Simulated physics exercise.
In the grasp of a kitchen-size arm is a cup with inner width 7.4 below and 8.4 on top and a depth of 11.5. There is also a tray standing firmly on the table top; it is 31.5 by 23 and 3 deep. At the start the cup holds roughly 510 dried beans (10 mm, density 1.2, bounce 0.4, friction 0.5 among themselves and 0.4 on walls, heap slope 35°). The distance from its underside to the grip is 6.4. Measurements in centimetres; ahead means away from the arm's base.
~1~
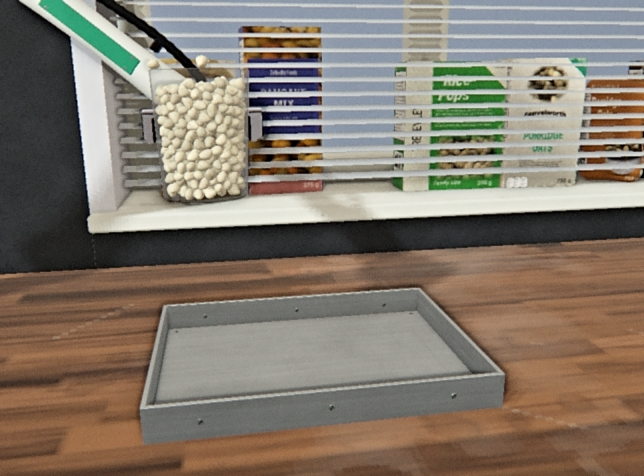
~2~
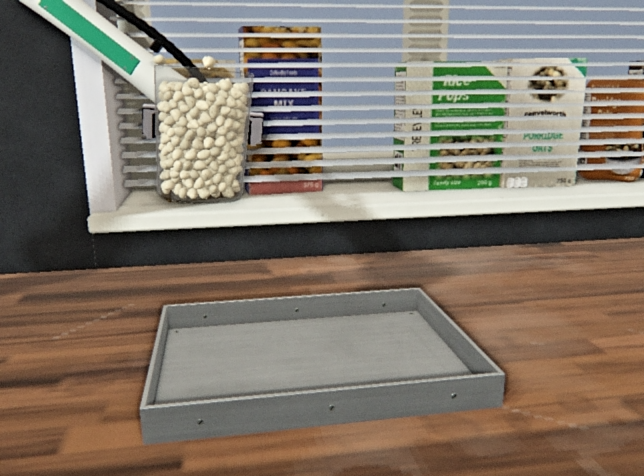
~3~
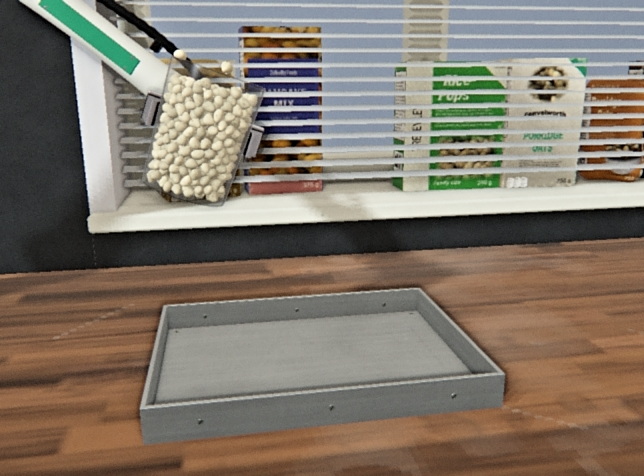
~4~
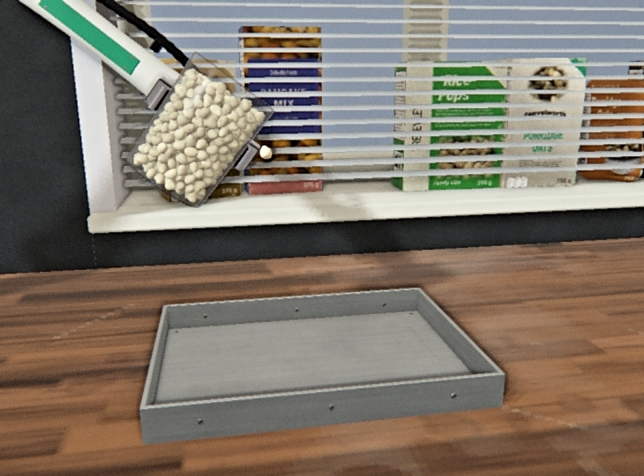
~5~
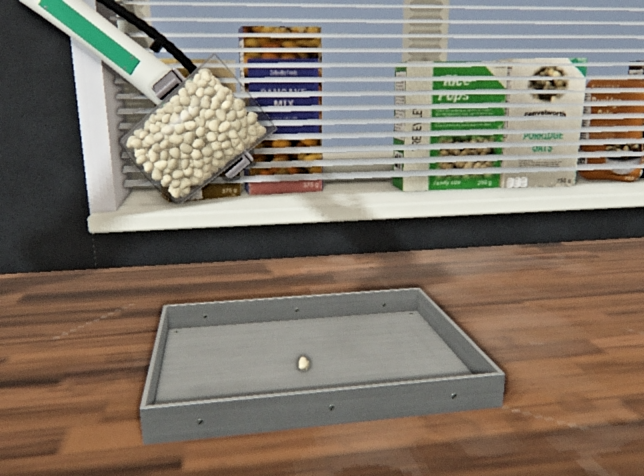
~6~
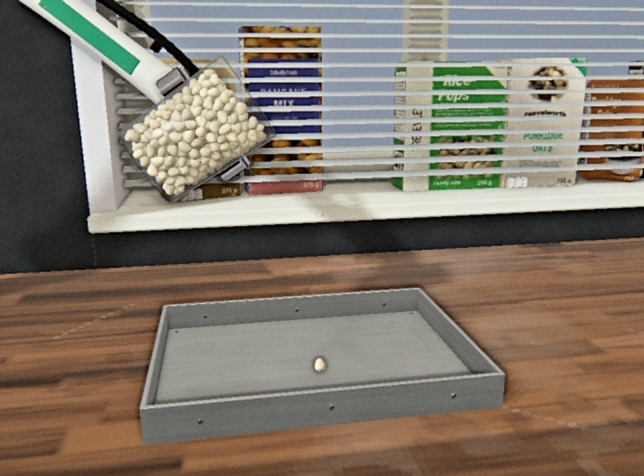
On a kitchen counter, a robot arm tilting a clear cup of white beans rightward, one bean dropping into a grey tray.
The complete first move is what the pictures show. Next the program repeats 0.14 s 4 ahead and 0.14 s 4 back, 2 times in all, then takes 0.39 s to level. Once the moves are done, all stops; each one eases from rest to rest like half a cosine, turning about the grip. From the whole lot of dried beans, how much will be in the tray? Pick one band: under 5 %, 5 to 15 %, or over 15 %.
5 to 15 %.
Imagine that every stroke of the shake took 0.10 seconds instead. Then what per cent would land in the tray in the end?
About 25 per cent, then.
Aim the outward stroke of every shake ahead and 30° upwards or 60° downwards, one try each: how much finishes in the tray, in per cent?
You'd get about 20 per cent with the first setting and about 0 per cent with the second.
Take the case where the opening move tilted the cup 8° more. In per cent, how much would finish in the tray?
It would come to roughly 20 per cent.
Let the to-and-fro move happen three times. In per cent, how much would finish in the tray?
10 %.
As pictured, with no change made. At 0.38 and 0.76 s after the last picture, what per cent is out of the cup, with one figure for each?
The share out is 5 per cent at the earlier time and 10 per cent at the later one.
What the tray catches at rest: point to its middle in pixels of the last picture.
It ends up close to (348, 348).
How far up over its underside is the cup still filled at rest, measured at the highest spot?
Around 11.5 cm up.
Then, 0.38 s later, tilted 57° forward, highest piece 28 above the table; 470 in the cup, 17 in the tray, 19 in flight or on a rim.
Then, 0.76 s later, tilted 27° forward, highest piece 29 above the table; 454 in the cup, 50 in the tray, 2 in flight or on a rim.
Then, 1.15 s later, level, highest piece 30 above the table; 454 in the cup, 52 in the tray.
Then, 2.20 s later, level, highest piece 30 above the table; 454 in the cup, 52 in the tray.
At rest, 454 in the cup, 52 in the tray. That is 10 % in the tray.
